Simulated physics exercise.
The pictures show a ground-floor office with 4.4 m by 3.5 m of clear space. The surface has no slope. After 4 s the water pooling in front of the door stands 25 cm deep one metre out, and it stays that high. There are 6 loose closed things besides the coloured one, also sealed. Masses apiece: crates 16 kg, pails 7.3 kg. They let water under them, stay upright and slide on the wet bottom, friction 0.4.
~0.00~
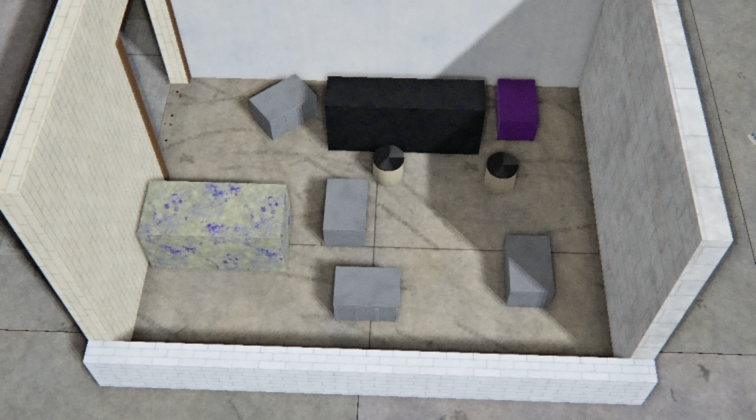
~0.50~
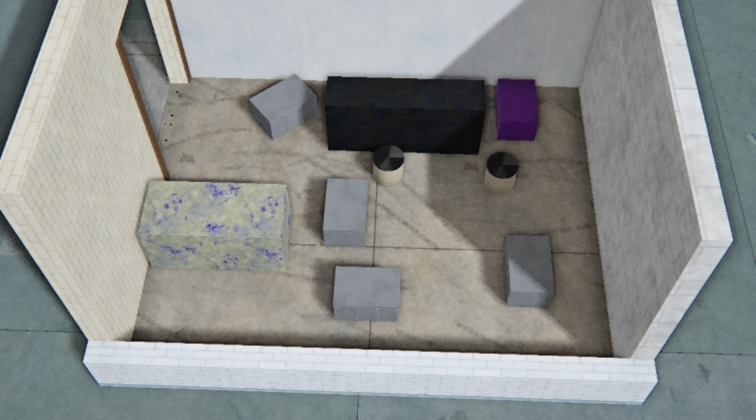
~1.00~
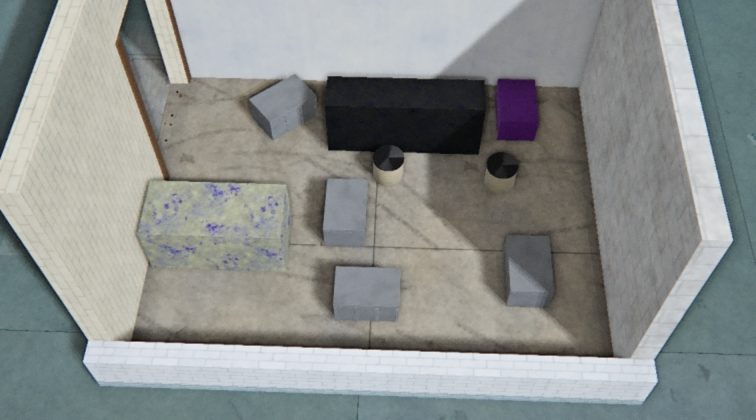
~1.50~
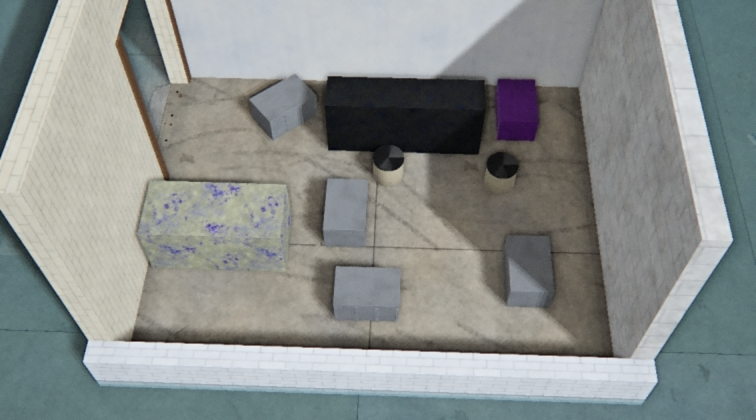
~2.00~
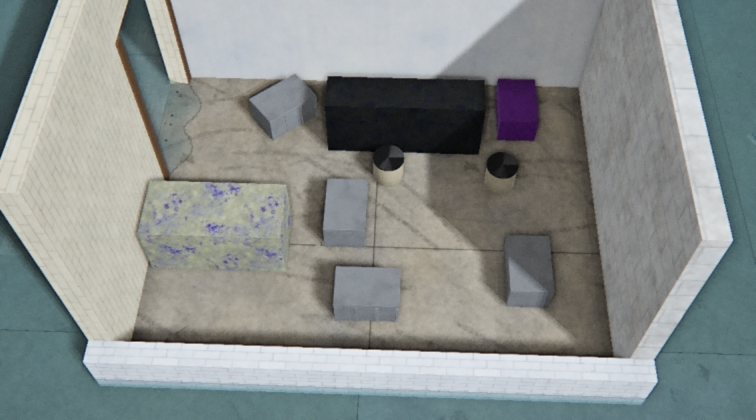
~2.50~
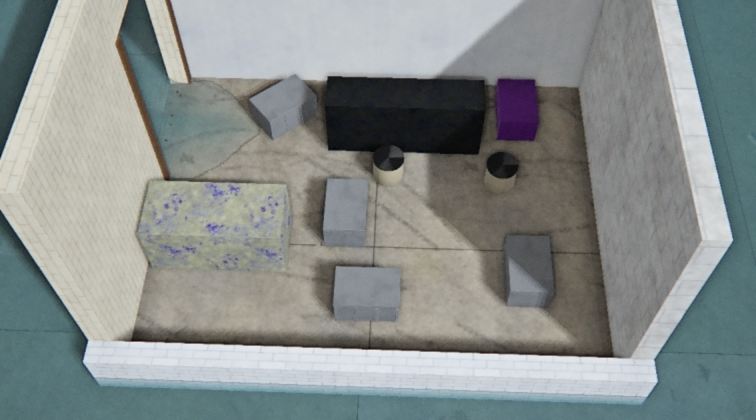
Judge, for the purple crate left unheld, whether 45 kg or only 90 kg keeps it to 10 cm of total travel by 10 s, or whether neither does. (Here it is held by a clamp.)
Judgement: Only 90 kg suffices.
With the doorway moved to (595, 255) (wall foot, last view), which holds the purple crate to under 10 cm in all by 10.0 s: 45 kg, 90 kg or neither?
Outcome - the lighter pick works.
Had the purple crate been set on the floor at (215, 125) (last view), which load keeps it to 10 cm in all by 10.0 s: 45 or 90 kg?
Here only the heavier suffices.
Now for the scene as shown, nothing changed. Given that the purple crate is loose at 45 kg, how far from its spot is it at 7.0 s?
Around 20 centimetres out of place.
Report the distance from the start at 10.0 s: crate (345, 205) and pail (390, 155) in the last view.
They've ended up 200 cm and 20 cm away, in that order.
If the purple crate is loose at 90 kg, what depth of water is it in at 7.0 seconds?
9 cm, roughly.
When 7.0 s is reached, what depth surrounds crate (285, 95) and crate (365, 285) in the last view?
16 and 6 cm.
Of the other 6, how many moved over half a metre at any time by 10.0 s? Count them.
It works out to 6.
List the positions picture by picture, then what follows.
The purple crate at (518, 100) rests on the ground; 0.0 m2 under water; 0 of 7 have shifted, in the first frame.
The purple crate at (518, 100) rests on the ground; water covers 0.0 m2; 0 of 7 have shifted, in the second frame.
The purple crate at (518, 100) rests on the ground; water covers 0.0 m2; 0 of 7 have shifted, in the third frame.
The purple crate at (518, 100) rests on the ground; water covers 0.0 m2; 0 of 7 have shifted, in the fourth frame.
The purple crate at (518, 100), on the bottom; 0.1 m2 under water; 0 of 7 have shifted, in the fifth frame.
The purple crate at (518, 100), on the bottom; 0.8 m2 under water; 0 of 7 have shifted, in the sixth frame.
After 3.5 s the purple crate would be 0 cm from its start with 45 kg and 0 cm from its start with 90 kg; 0 cm of water round it then.
After 4.5 s the purple crate would be 0 cm from its start with 45 kg and 0 cm from its start with 90 kg; 0 cm of water round it then.
After 7.0 s the purple crate would be 18 cm from its start with 45 kg and 1 cm from its start with 90 kg; 9 cm of water round it then.
After 10.0 s the purple crate would be 91 cm from its start with 45 kg and 1 cm from its start with 90 kg; 14 cm of water round it then.
